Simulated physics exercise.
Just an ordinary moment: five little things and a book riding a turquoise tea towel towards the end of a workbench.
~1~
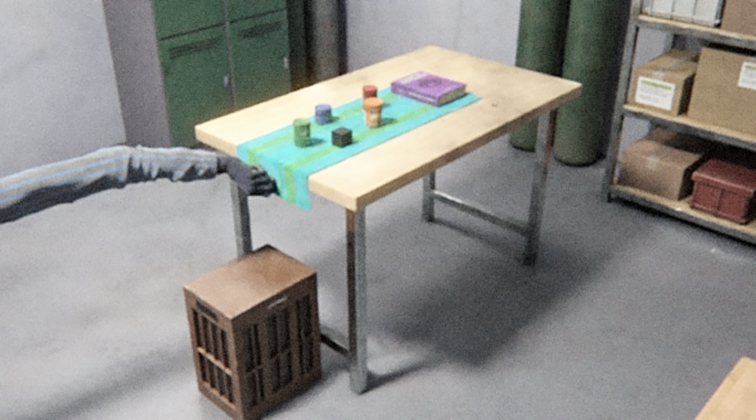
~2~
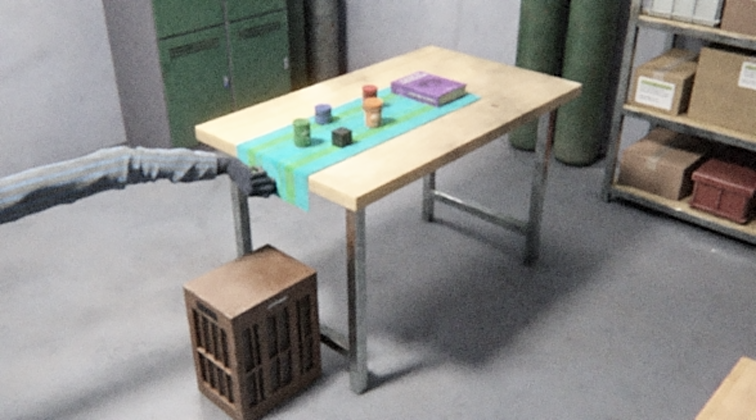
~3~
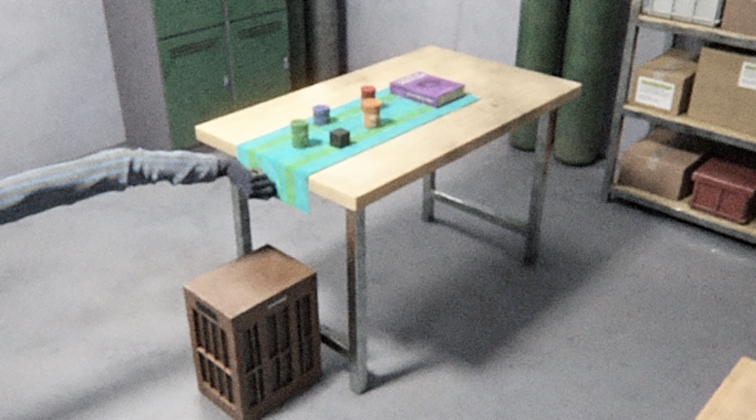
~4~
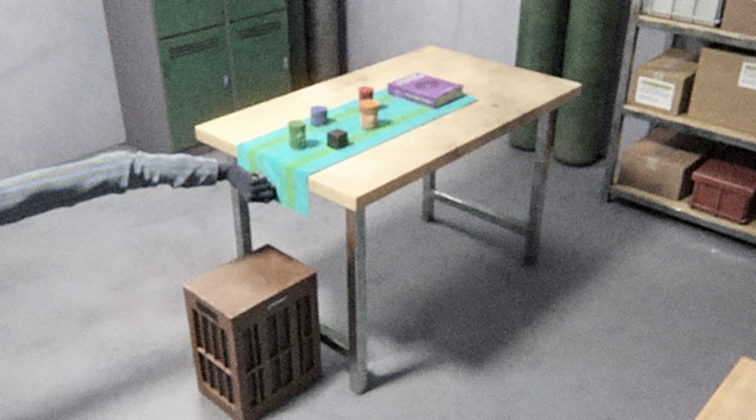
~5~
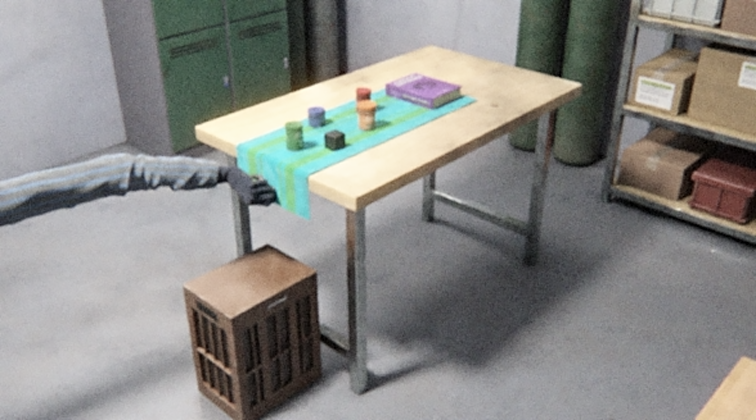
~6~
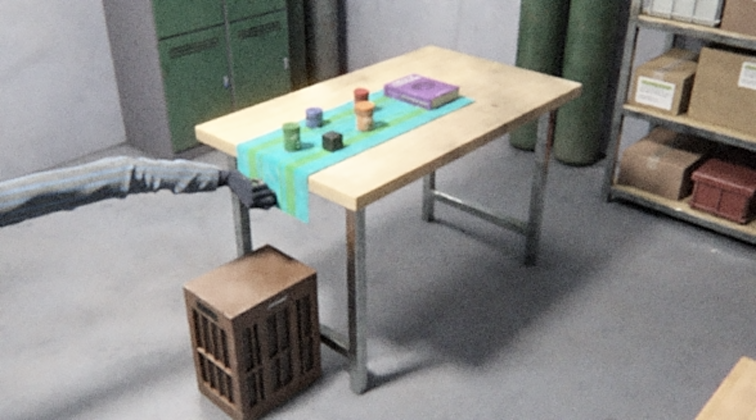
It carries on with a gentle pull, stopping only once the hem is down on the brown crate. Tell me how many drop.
The count that drop is two.
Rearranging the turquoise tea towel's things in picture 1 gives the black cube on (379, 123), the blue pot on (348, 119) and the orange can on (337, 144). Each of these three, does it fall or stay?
The black cube does not fall; the blue pot does not fall; the orange can drops off.
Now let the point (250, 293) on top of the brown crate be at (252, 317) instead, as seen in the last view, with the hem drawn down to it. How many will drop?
3.
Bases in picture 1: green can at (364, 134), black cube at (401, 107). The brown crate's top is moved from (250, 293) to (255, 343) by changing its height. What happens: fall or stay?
Here's what happens: The green can leaves its perch, the black cube remains aboard.
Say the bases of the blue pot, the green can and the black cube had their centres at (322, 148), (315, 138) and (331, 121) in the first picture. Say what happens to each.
Here's what happens: The blue pot leaves its perch, the green can leaves its perch, the black cube remains aboard.
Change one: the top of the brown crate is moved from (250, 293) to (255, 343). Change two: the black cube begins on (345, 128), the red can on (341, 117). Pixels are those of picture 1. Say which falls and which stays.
In the end the black cube is no longer on top and the red can is no longer on top.
A little later, hem near (274, 225); all still up.
Next, hem near (275, 249); green can gone.
When it is over, hem on the crate; green can and black cube gone. It carries off two.
